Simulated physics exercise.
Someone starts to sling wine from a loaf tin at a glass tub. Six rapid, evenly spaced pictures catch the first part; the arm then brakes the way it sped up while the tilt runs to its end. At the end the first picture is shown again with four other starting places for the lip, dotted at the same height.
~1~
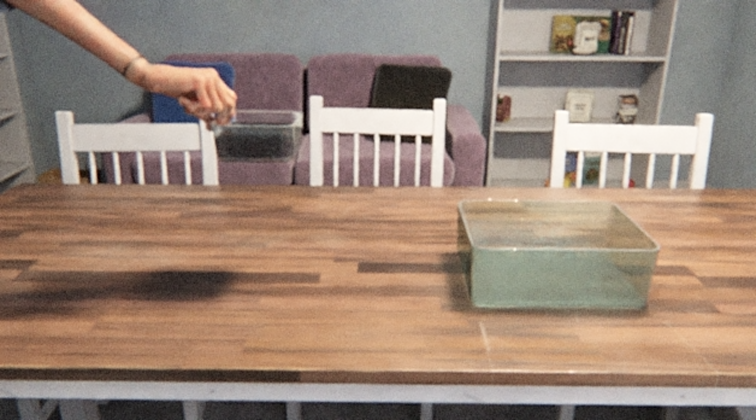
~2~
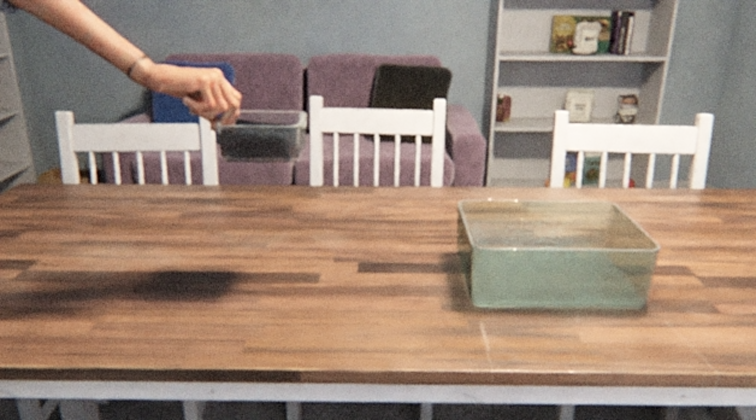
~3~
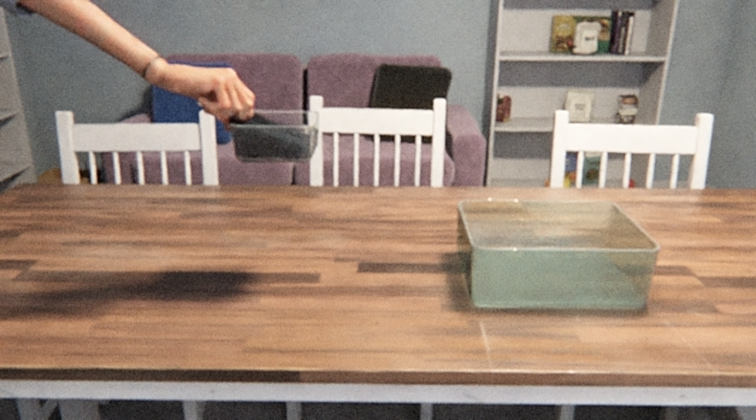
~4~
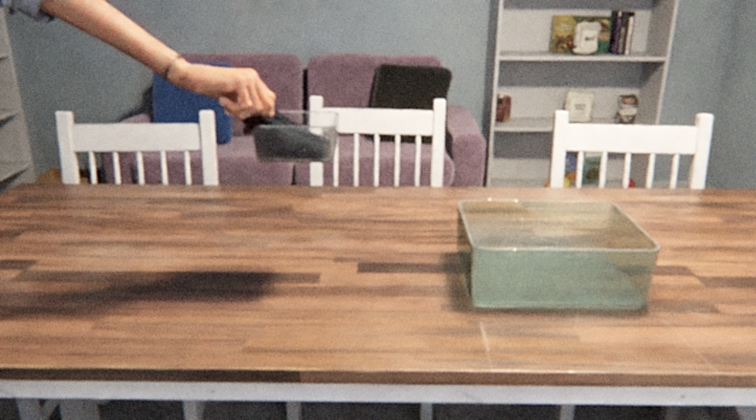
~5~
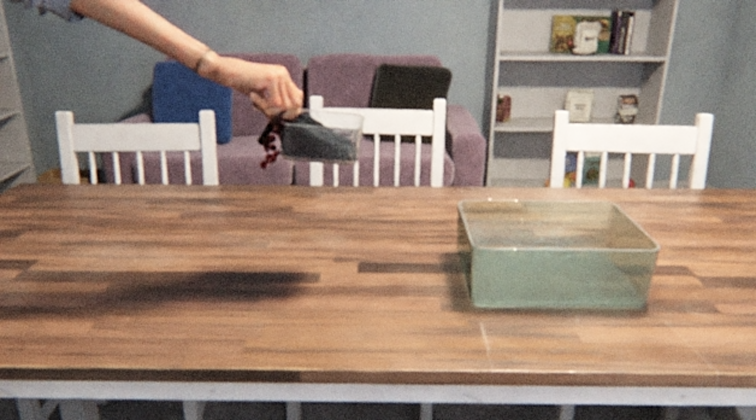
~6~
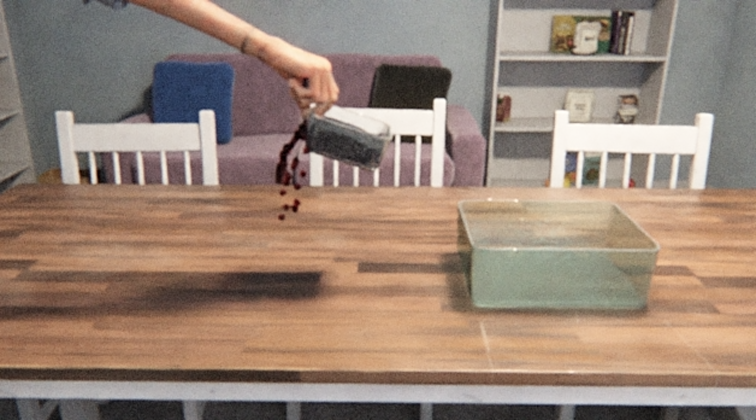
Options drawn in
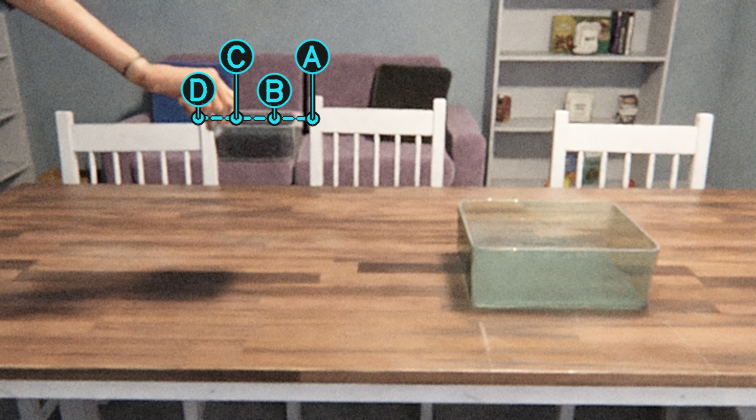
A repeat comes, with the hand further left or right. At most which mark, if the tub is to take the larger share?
B.
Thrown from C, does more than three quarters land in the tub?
No, less.
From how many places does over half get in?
Two.
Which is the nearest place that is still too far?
C it is.
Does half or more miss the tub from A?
No, that is safe.
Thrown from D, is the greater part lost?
Yes.
On the marked copy, A at (312, 118); B at (274, 118); C at (236, 118); D at (198, 117).
If A is chosen, about 68 % lands in the tub, 18 % falls short and 14 % goes beside or beyond.
If B is chosen, about 64 % lands in the tub, 29 % falls short and 7 % goes beside or beyond.
If C is chosen, about 26 % lands in the tub, 67 % falls short and 7 % goes beside or beyond.
If D is chosen, about 0 % lands in the tub, 98 % falls short.
